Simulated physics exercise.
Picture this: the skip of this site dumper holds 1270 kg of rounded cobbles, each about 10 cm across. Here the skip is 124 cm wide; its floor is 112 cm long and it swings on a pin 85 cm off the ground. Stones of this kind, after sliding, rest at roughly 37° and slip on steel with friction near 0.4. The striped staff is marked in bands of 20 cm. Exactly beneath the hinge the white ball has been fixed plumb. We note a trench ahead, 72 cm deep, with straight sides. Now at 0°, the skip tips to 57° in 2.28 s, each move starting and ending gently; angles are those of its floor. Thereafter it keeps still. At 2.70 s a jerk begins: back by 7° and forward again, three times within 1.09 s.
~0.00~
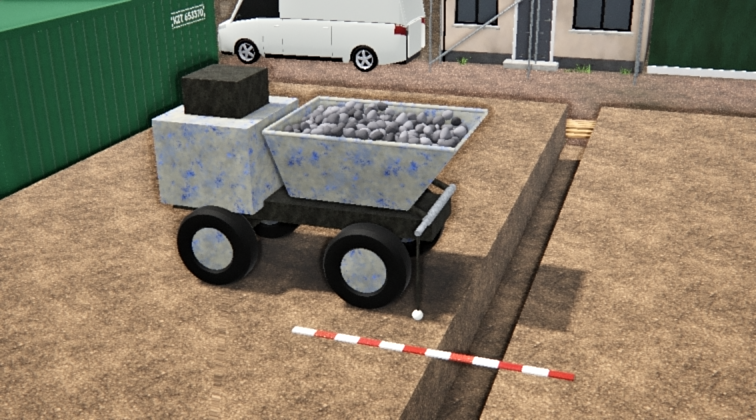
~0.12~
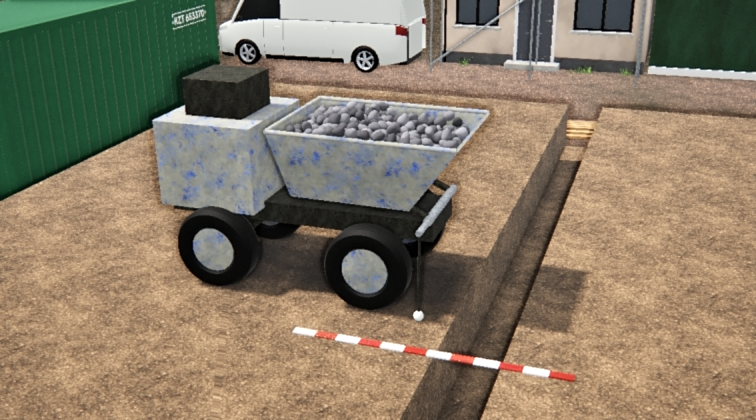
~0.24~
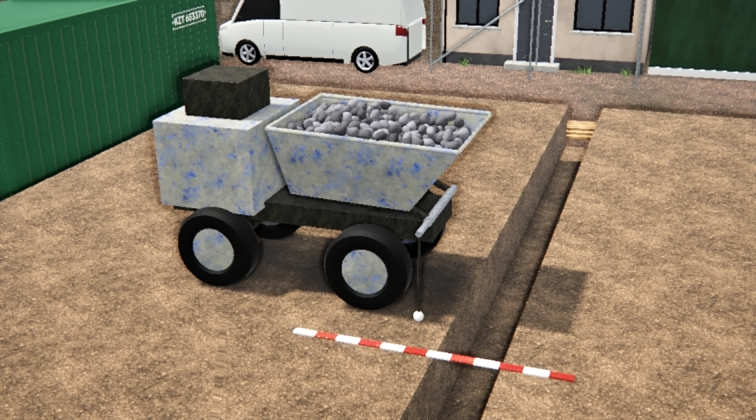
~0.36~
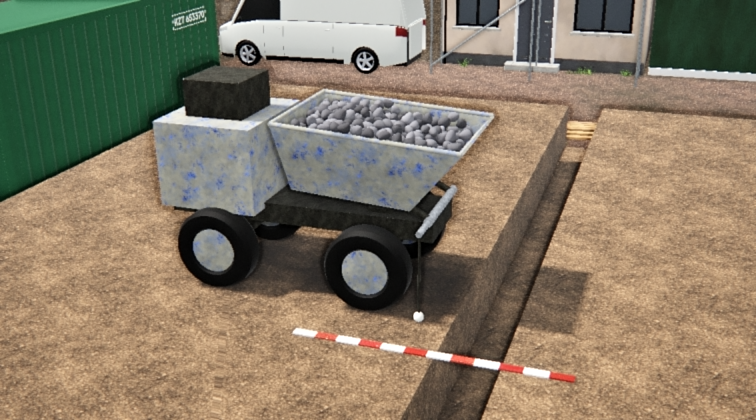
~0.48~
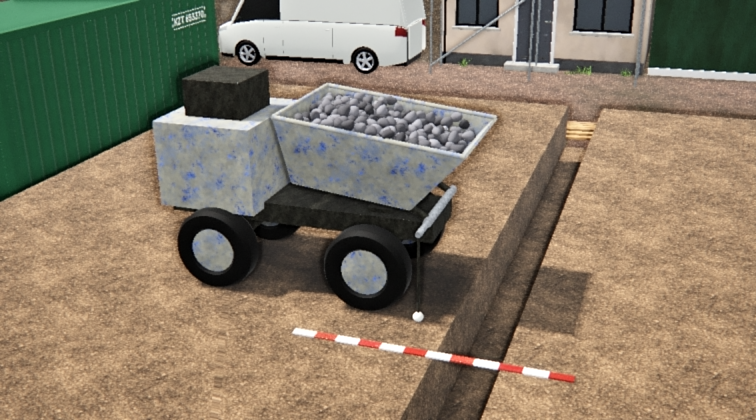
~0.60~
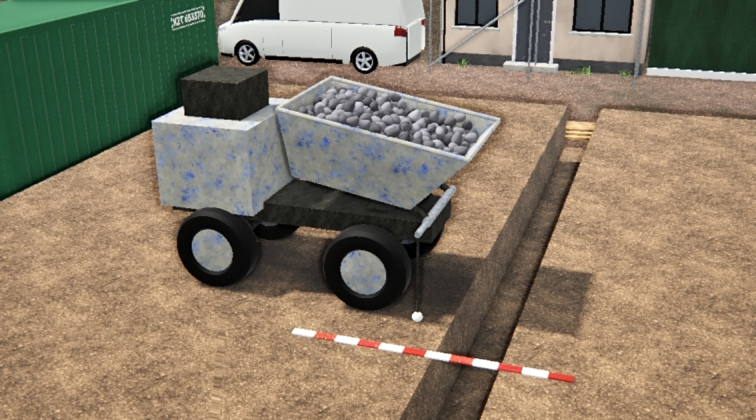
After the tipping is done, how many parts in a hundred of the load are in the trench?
About 15 out of 100.
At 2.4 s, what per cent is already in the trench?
Something like 0 in a hundred.
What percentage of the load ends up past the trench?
Around 55 per cent of the load ends up there.
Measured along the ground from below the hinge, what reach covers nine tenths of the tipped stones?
It's roughly 190 cm in front of the hinge.
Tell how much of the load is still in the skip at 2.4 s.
It holds some 85 per cent.
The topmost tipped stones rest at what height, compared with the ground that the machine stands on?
It finishes some 34 cm up from that ground.
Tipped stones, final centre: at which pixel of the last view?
I'd point somewhere around (571, 305).
After 1.7 s the floor is at 48°; 100 % in the skip; the foremost stones are at (506, 182).
After 2.4 s the floor is at 57°; 85 % in the skip, 1 % in the trench, 14 % past the trench; the foremost stones are at (599, 306).
After 4.2 s the floor is at 57°; 42 % in the skip, 5 % in the trench, 53 % past the trench; the foremost stones are past the picture's edge.
After 7.2 s the floor is at 57°; 32 % in the skip, 14 % in the trench, 54 % past the trench; the foremost stones are past the picture's edge.
